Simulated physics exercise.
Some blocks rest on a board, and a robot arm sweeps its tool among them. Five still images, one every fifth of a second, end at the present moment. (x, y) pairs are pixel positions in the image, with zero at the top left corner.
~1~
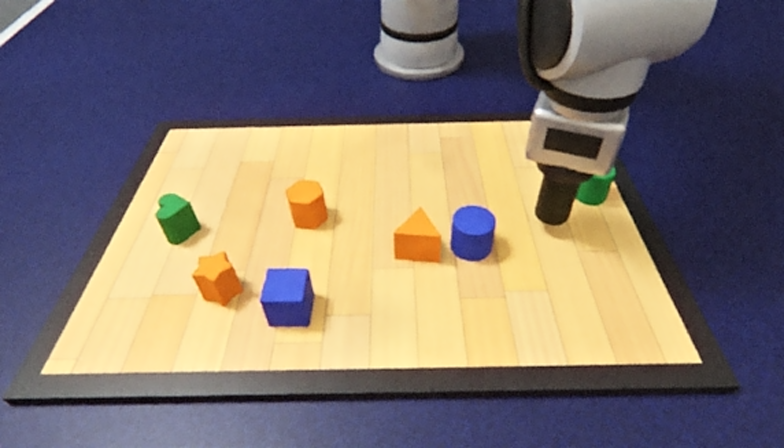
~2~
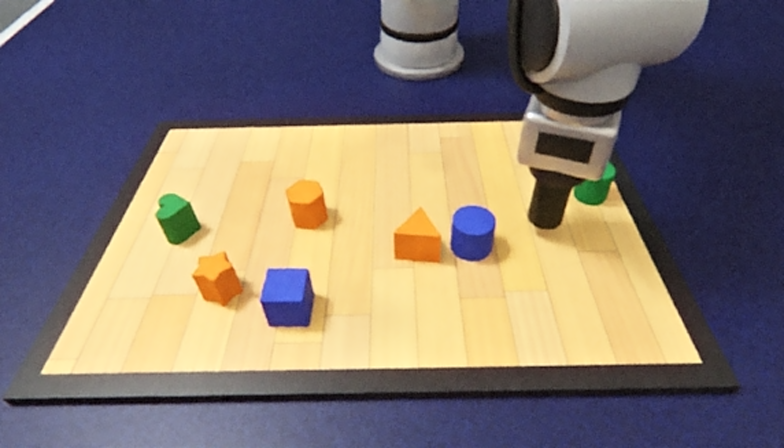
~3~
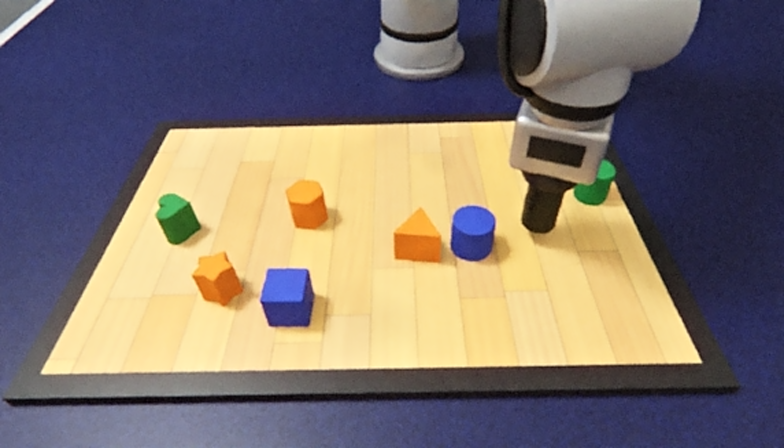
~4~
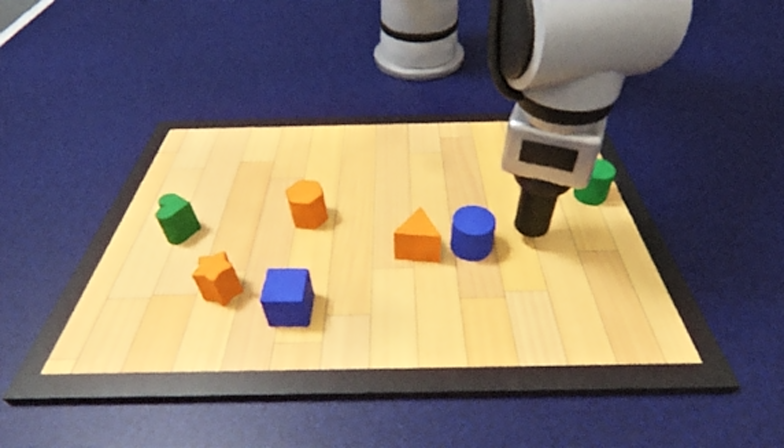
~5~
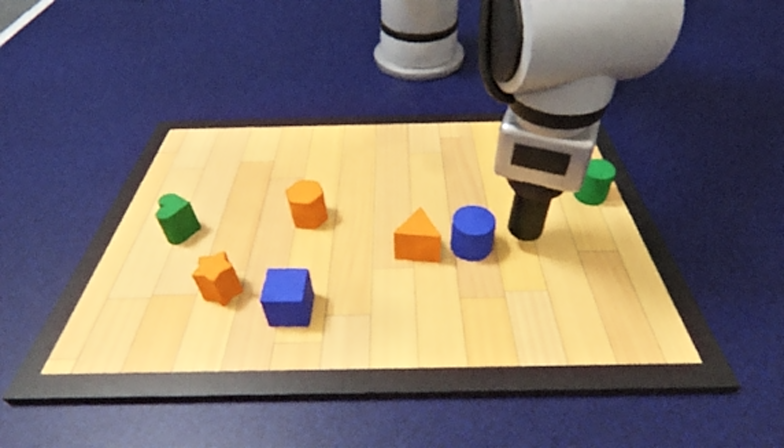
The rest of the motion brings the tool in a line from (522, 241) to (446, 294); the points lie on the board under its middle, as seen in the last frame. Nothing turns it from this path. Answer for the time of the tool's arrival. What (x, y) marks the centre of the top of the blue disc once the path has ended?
Its top centre lands on (450, 223).
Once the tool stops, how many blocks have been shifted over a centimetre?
The number of blocks that move over 1 cm is one.
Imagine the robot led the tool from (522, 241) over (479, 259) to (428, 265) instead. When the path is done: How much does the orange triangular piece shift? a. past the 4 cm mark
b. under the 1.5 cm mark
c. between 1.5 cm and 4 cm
a
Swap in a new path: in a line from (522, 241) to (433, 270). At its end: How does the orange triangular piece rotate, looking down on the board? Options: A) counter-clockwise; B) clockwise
I choose B.
On the path given first. One third of the way, tool at (500, 246); blue disc at (463, 220).
Two thirds of the way, tool at (474, 263); orange triangular piece at (412, 224); blue disc at (450, 223).
At the end, tool at (447, 282); orange triangular piece at (412, 224); blue disc at (450, 223).
